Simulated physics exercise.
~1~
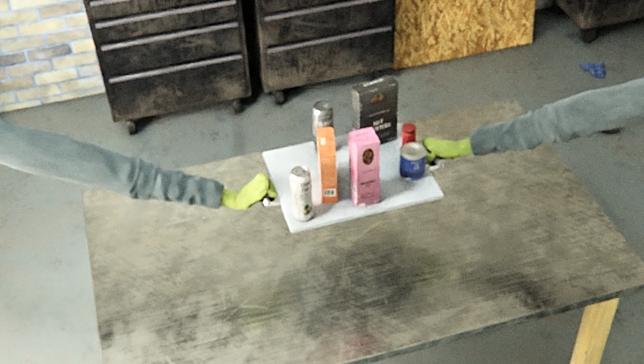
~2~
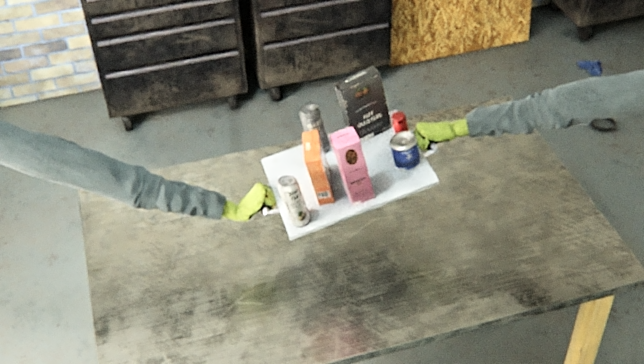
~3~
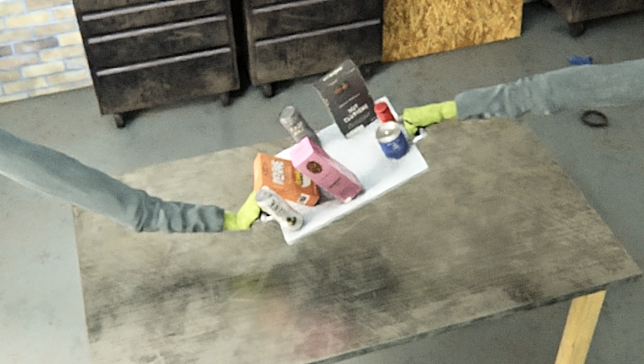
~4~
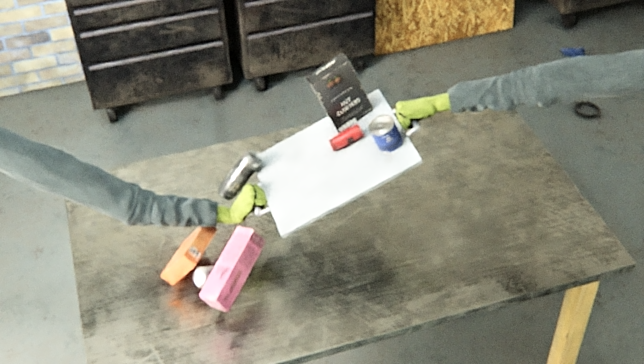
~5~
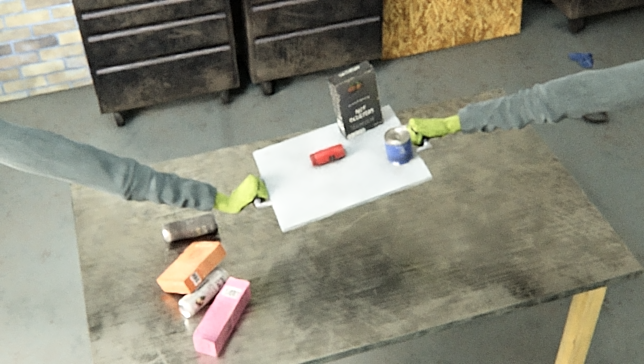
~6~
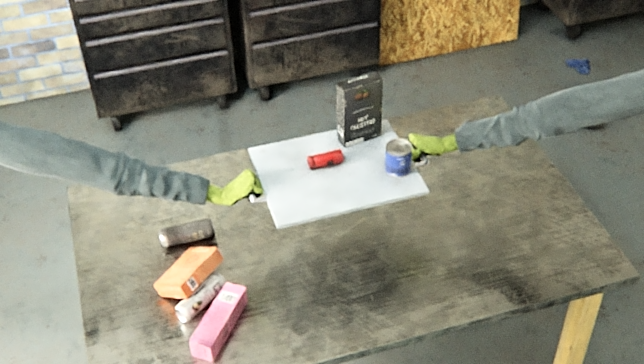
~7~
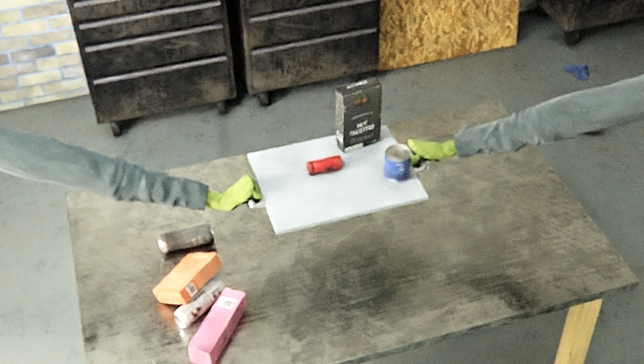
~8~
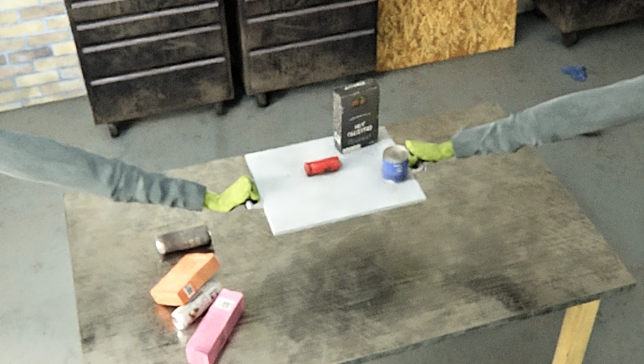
In the video, two gloved hands tilt a white tray of cans and cartons down to the left, spilling two cans, a pink carton and an orange packet onto the table, then level it with a red shaker lying toppled and a black packet and blue tin upright.
